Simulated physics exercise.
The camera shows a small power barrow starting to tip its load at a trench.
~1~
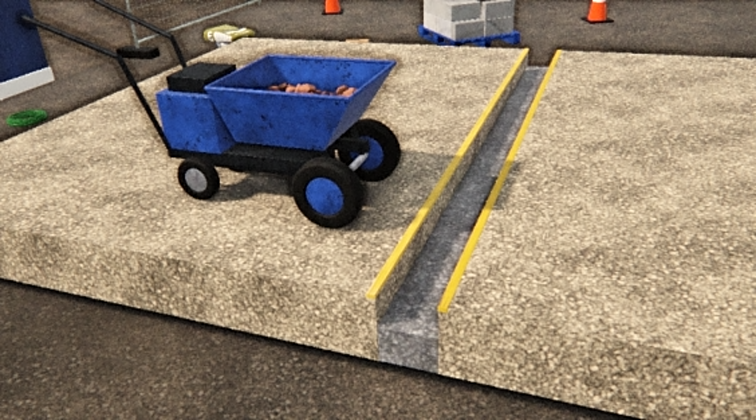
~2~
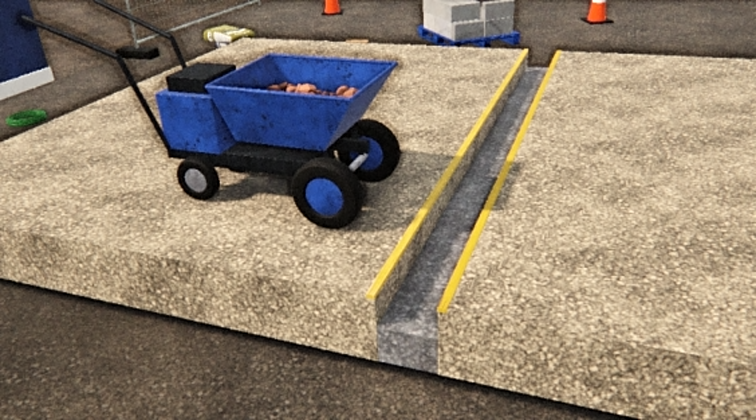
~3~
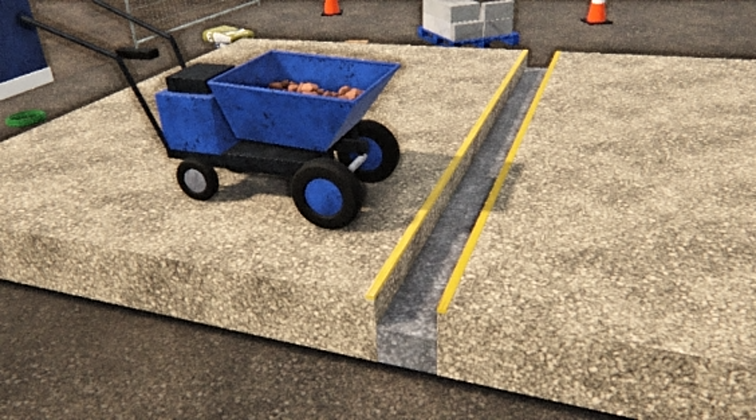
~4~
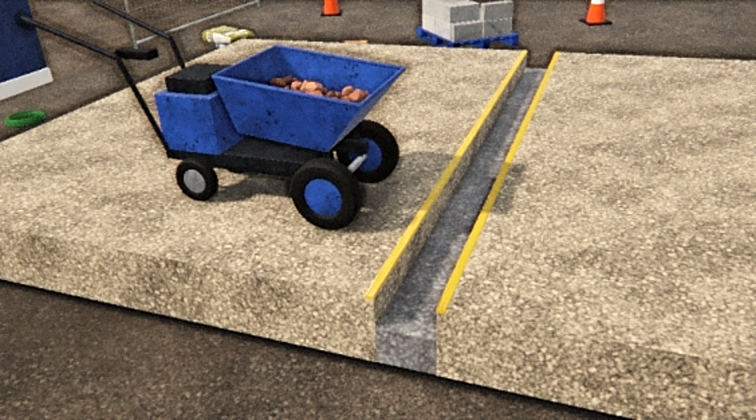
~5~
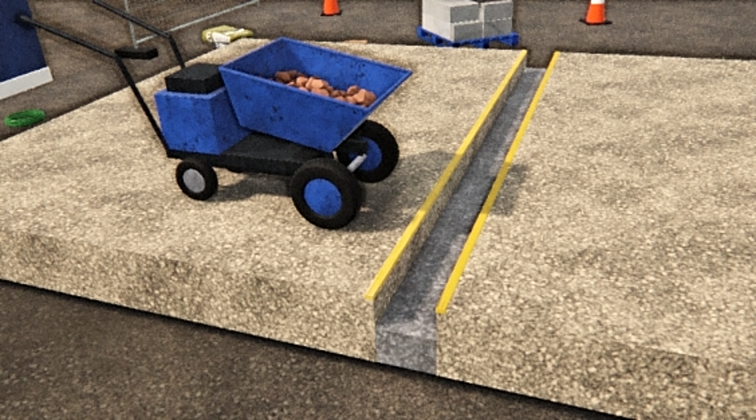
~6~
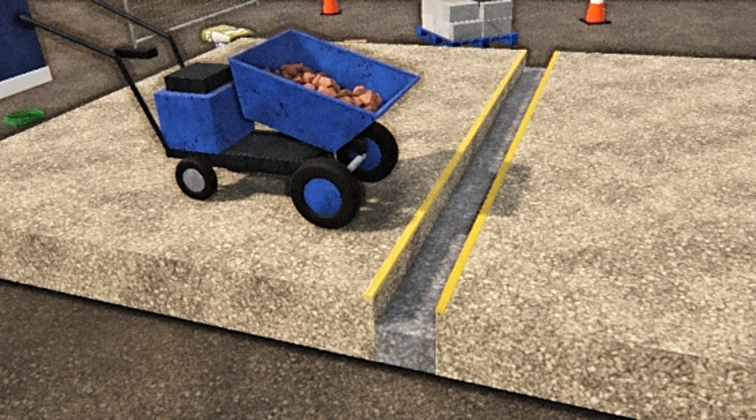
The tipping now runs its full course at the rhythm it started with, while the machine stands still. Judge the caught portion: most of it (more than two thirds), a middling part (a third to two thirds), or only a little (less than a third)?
Most of it.
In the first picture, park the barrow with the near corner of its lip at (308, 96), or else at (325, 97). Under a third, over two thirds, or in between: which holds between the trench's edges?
In the first case over two thirds, in the second case above two thirds.
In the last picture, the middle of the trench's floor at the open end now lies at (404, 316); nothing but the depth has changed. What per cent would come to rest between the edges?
That would give roughly 60 percent.
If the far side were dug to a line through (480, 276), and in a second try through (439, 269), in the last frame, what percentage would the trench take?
In order: Near 100, then 50 percent.
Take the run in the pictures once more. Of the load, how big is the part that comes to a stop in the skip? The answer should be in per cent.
I'd put it at about 0 per cent.
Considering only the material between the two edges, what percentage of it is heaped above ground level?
Near 5 %.
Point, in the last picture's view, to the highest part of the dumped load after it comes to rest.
At about (510, 223).
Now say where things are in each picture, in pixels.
In the first frame, lip of the skip (350, 99), level; top of the load (307, 100), lumps of rubble; first edge of the trench (392, 260); far edge (459, 271), the trench under half as wide as the skip, and about half as deep as wide.
In the second frame, lip of the skip (351, 100), level; top of the load (307, 100).
In the third frame, lip of the skip (355, 102), tipped barely; top of the load (295, 99).
In the fourth frame, lip of the skip (361, 106), tipped a little; top of the load (298, 97).
In the fifth frame, lip of the skip (369, 111), tipped a little; top of the load (289, 88).
In the sixth frame, lip of the skip (378, 117), tipped clearly; top of the load (285, 81); first edge of the trench (390, 261); far edge (457, 272).
Just after the last frame, skip tipped steeply; every one in the skip.
A moment on, skip tipped right over; almost all in the skip; about a tenth in or heaped over the trench; just a few beyond it.
Further on, skip tipped right over; about a tenth in the skip; roughly two thirds in or heaped over the trench; roughly a quarter beyond it.
When it is over, skip tipped right over; the larger part in or heaped over the trench; roughly a quarter beyond it.
